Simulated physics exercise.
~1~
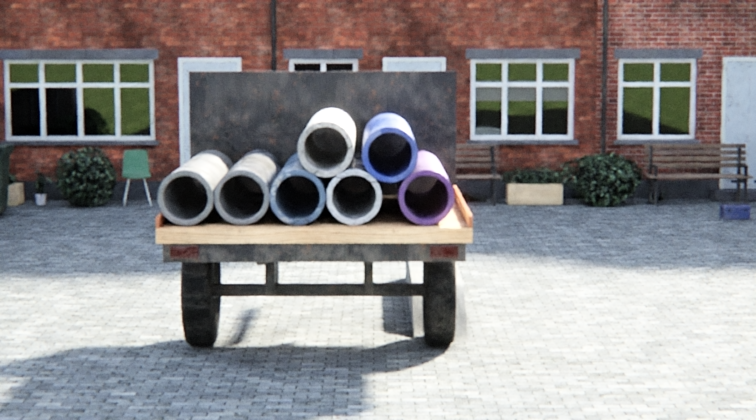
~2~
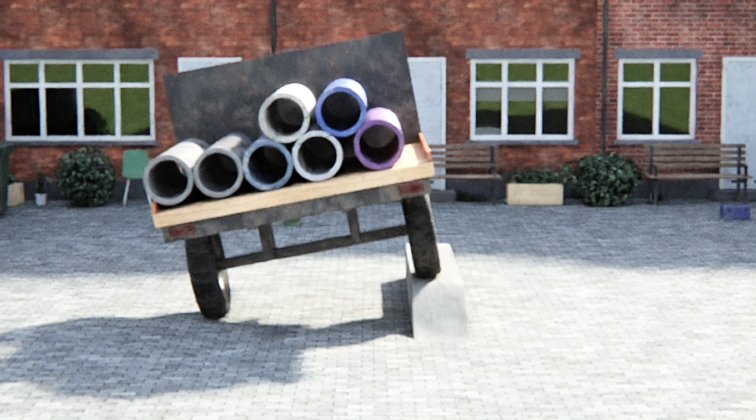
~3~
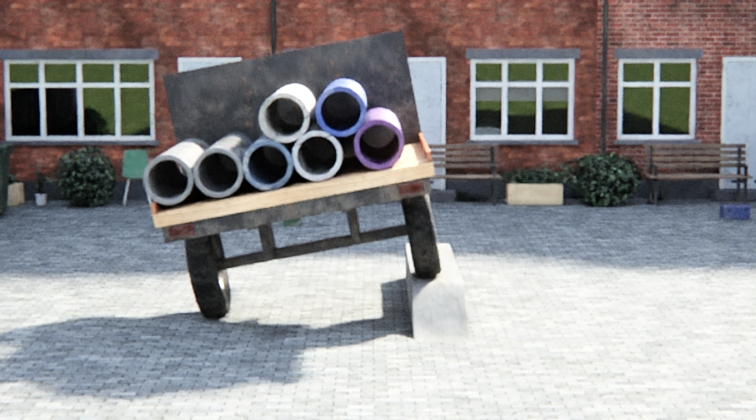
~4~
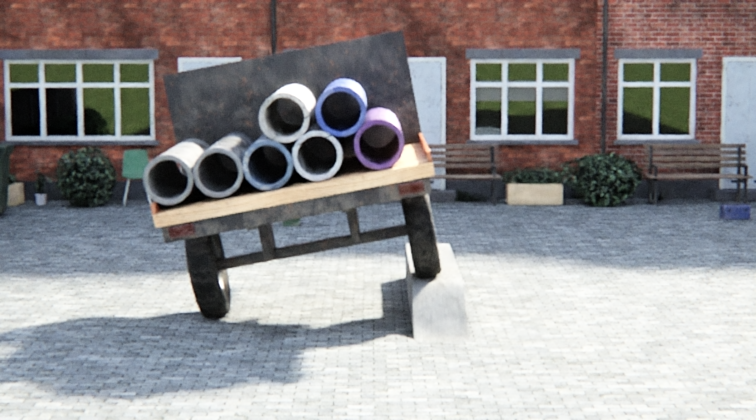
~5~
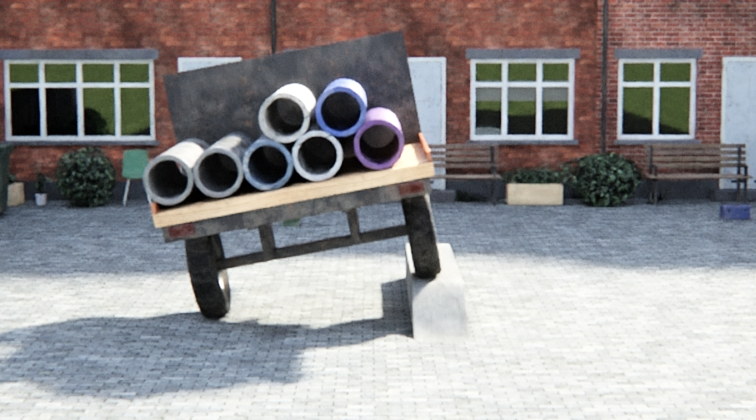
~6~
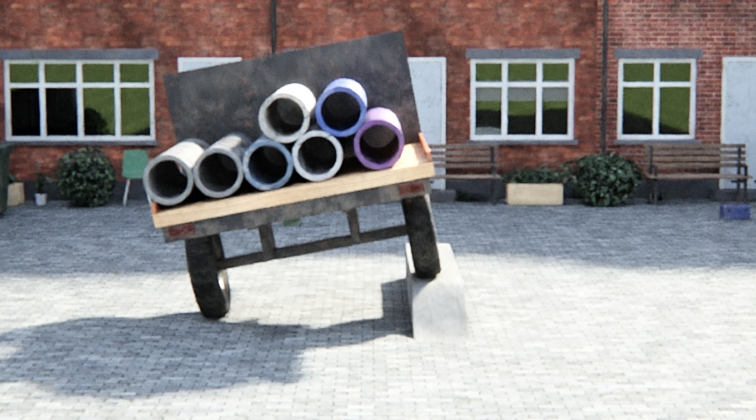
In the video, a flat trailer seen from behind carries seven hollow pipes, including a blue one and a purple one, across a paved yard. Its right wheel mounts a raised block, tilting the deck down to the left, and it stays leaning with every pipe still aboard.
